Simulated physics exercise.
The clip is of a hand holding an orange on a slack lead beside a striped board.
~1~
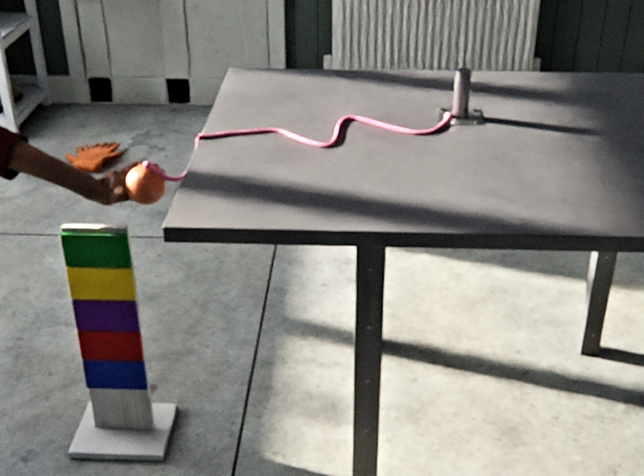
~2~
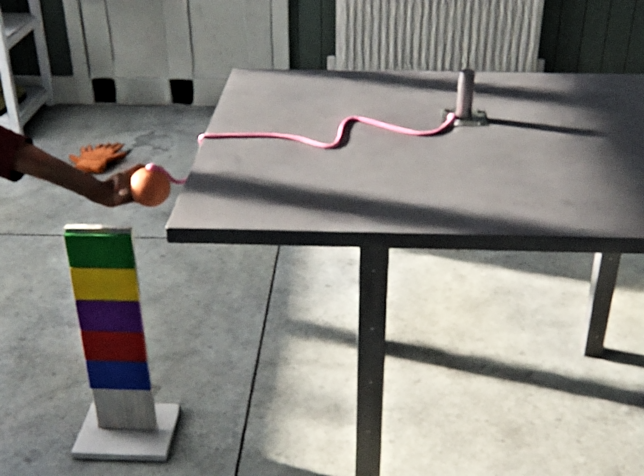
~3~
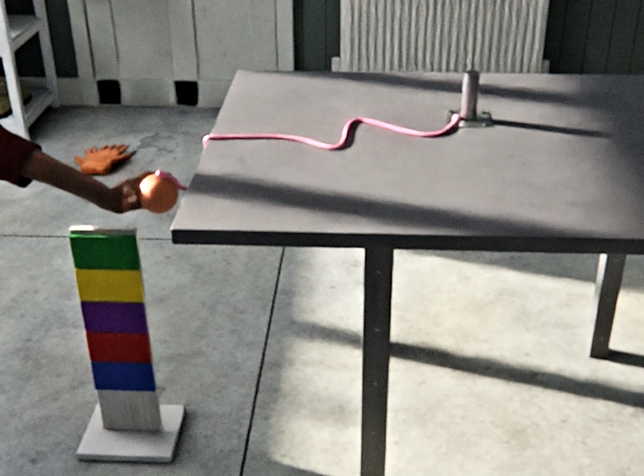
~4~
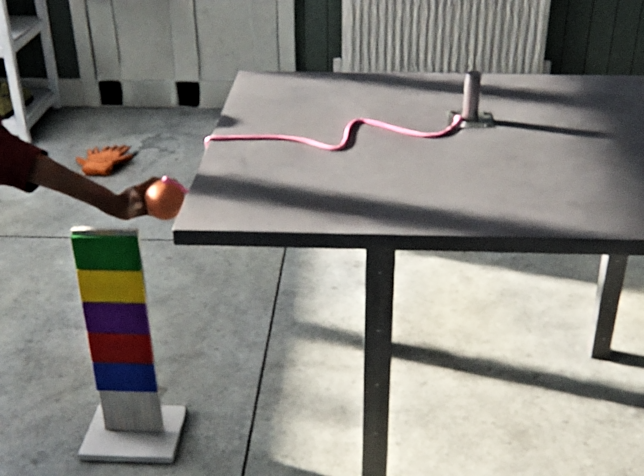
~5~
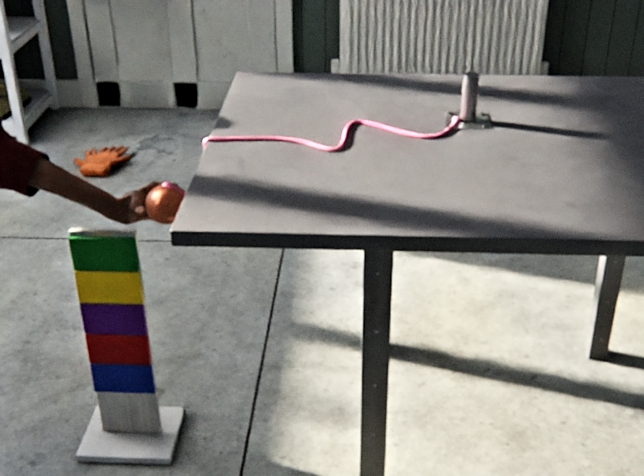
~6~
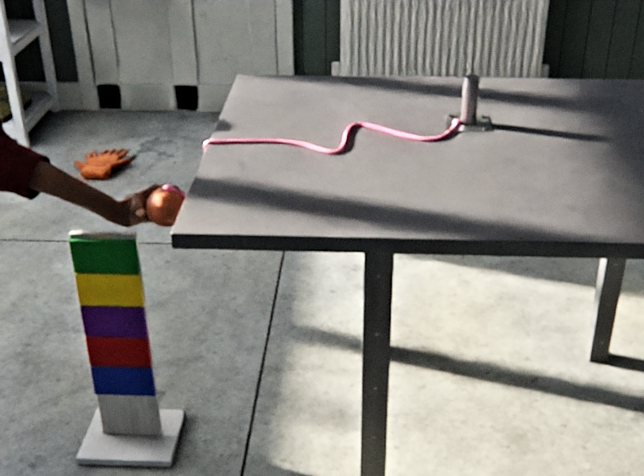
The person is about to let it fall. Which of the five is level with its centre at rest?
At purple.
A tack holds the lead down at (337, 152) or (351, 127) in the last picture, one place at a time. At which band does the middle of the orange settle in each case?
Taking them in turn: Green; yellow.
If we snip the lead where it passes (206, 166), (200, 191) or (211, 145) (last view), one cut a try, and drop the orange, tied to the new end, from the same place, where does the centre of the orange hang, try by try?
Near (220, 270), (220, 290) and (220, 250).
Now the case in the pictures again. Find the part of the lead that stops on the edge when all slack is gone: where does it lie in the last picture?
It lies at about (302, 144).
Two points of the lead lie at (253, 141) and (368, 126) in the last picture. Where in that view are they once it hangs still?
Near (210, 190) and (333, 132).
Soon after, orange near (183, 322); level with purple.
After that, orange near (248, 311); level with purple.
And then, orange near (208, 321); level with purple.
In the end, orange near (221, 319); level with purple. Its centre hangs level with the purple band.
